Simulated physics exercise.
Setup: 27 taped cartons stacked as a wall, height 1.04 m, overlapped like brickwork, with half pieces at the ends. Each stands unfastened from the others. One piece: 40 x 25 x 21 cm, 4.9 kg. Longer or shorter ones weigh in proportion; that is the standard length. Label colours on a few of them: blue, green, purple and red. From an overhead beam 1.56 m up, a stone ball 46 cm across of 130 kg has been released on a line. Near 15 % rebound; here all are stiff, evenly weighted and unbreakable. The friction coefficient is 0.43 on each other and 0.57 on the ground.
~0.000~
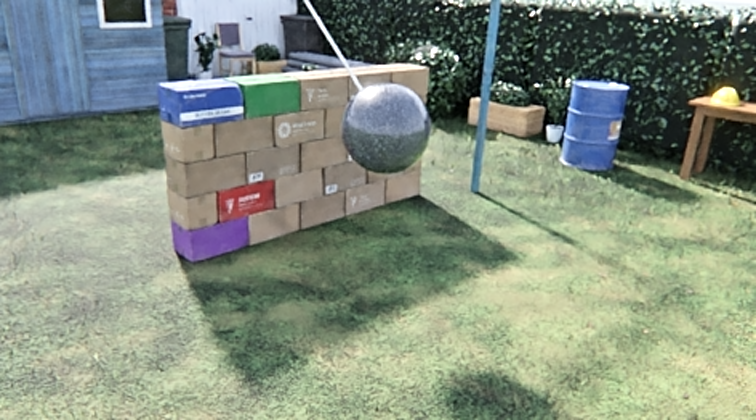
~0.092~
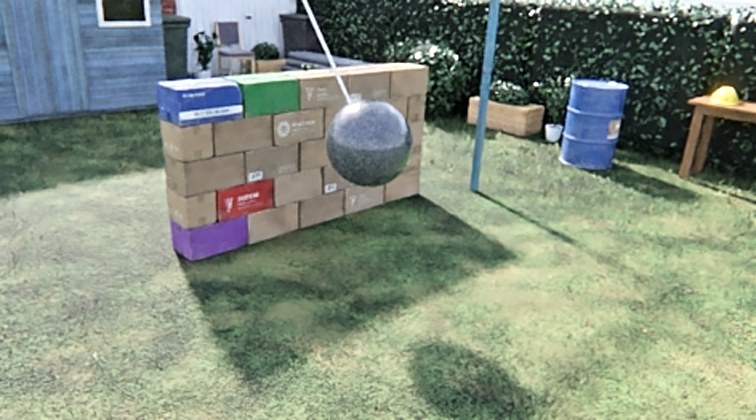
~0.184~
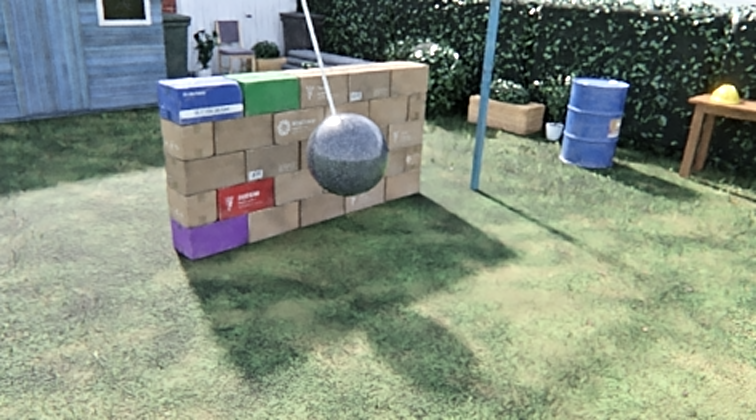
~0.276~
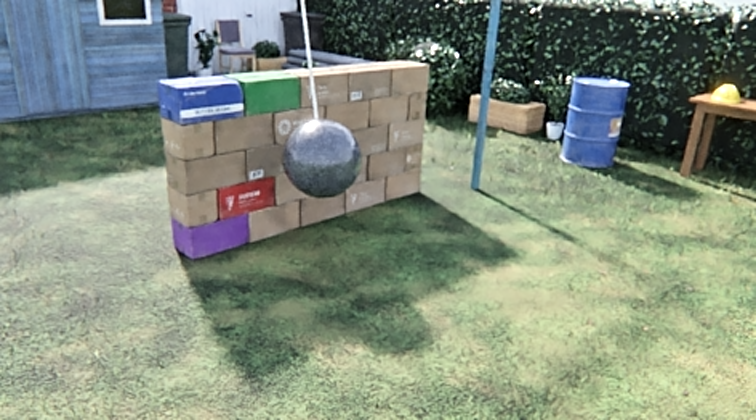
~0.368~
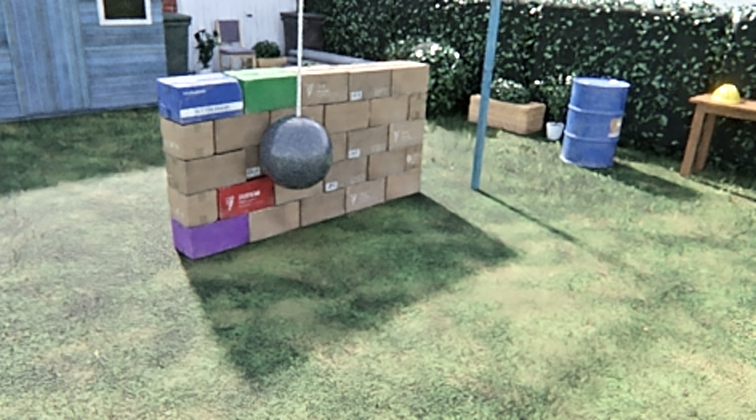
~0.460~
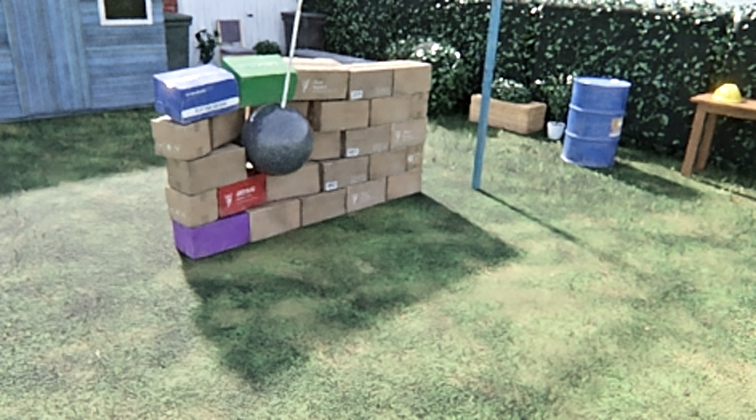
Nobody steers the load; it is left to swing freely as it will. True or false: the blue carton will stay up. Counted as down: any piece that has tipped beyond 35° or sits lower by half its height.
False.
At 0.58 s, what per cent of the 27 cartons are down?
By then, 5 per cent.
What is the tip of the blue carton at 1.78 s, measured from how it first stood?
I'd put it at roughly 80 degrees away from its starting angle.
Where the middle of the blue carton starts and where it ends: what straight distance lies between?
About 95 cm.
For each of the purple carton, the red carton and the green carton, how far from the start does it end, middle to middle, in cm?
Moved: Purple 0, red 10, green 170.
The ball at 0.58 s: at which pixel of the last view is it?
Roughly (259, 121).
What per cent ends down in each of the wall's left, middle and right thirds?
Left third 40 per cent, middle 70 per cent, right 10 per cent.
After 0.58 s, line 29° past plumb; 1 of the 27 cartons down; blue carton 6 cm from its place; green carton 28° from how it stood.
After 0.90 s, line 42° past plumb; 6 of the 27 cartons down; blue carton 42° from how it stood; green carton on its side.
After 1.38 s, line 3° before plumb; 10 of the 27 cartons down; blue carton 67° from how it stood, 17 cm lower; green carton on its side.
After 1.78 s, line 40° before plumb; 10 of the 27 cartons down; blue carton on its side; green carton 12° from how it stood, 79 cm lower.
In the end (3.0 s), line 40° past plumb; 10 of the 27 cartons down; blue carton on its side; green carton 83 cm lower; red carton 12 cm from its place. From the last view, middles, blue carton near (151, 196), green carton near (220, 157).
